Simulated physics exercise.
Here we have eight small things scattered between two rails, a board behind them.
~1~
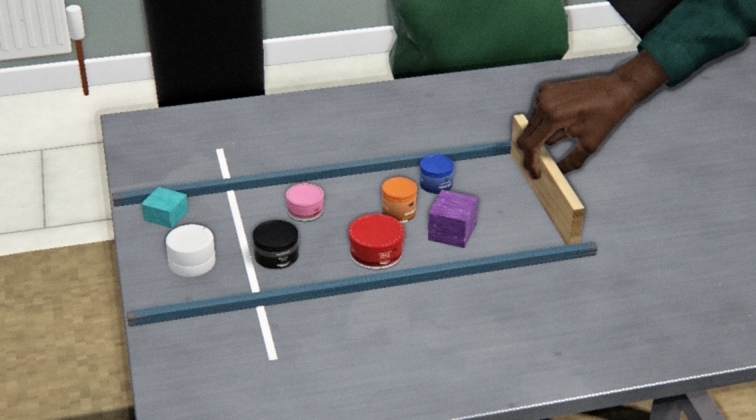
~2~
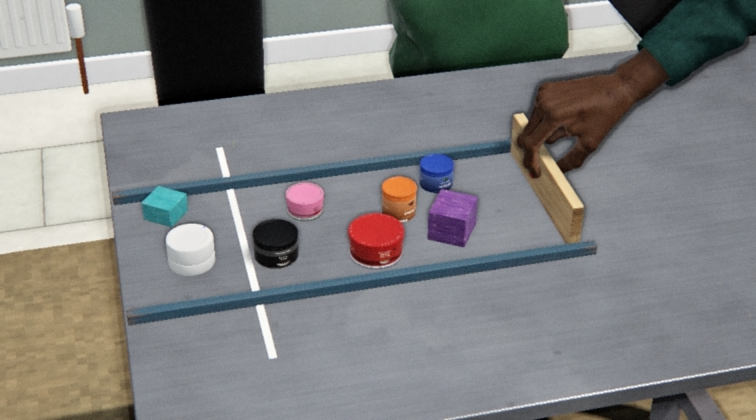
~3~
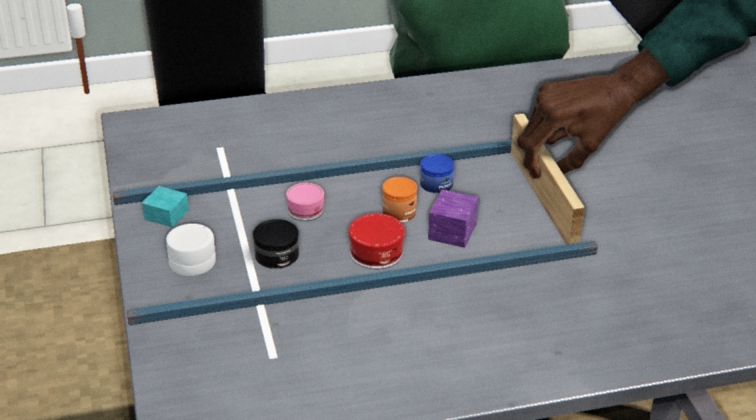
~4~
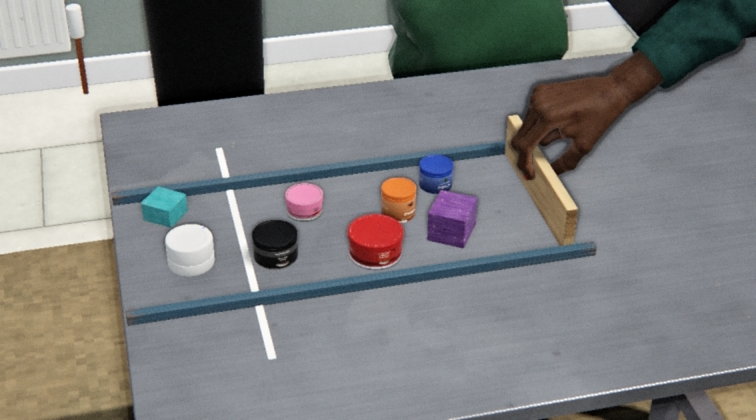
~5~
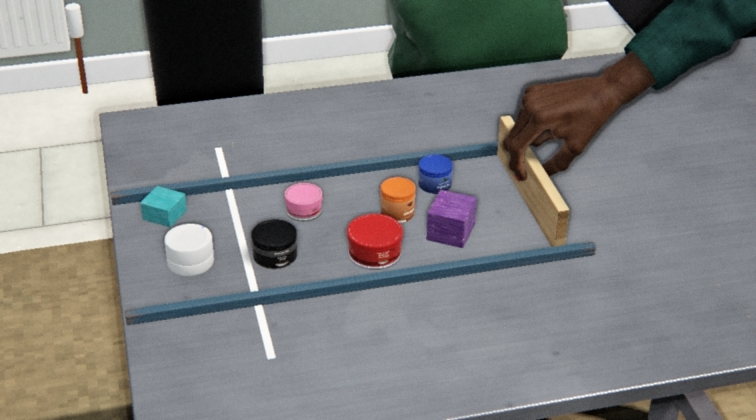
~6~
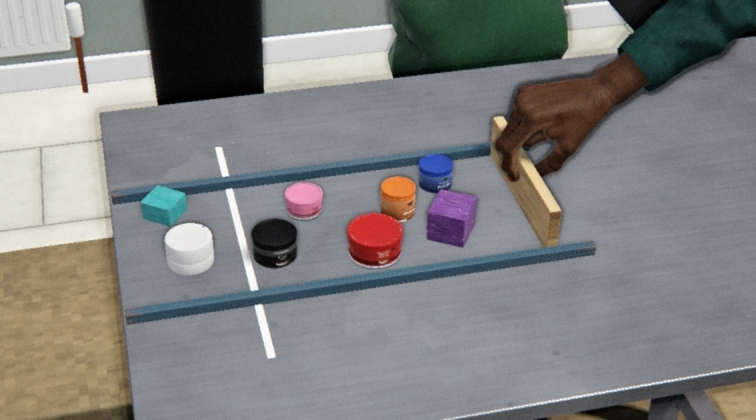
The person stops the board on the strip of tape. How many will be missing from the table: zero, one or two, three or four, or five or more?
Here the number that fall off is zero.
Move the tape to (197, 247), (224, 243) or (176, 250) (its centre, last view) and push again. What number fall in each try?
Down on the floor: 1, 0 and 2.
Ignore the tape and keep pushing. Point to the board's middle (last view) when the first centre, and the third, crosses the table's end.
About (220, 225), then (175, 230).
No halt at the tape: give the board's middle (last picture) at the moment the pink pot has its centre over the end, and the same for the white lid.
Its middle is around (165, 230) and around (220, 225).
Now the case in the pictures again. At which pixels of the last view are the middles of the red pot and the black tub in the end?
The red pot at (182, 274), the black tub at (184, 242).
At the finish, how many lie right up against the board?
In contact: 3.
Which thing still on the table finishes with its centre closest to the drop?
The white lid.
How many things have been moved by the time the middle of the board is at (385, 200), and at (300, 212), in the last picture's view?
By then 4, and 7.
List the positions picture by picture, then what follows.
In the first frame, turquoise block (165, 208); white lid (191, 251); black tub (276, 245); board (545, 179); tape (243, 242).
In the second frame, white lid (191, 250); red pot (376, 241).
In the third frame, black tub (276, 244); blue tub (437, 174).
In the fourth frame, turquoise block (164, 207); board (539, 180).
In the fifth frame, white lid (189, 250); orange tub (398, 201).
In the sixth frame, turquoise block (164, 206); white lid (190, 249); black tub (275, 244); board (523, 181); tape (242, 241).
Soon after, none off yet; turquoise block at rest near (164, 206); white lid at rest near (190, 249); black tub at rest near (275, 244).
Then, none off yet; turquoise block at rest near (164, 206); white lid at rest near (190, 249); black tub moved about its own width near (235, 245).
At rest, the number that fall off is zero.
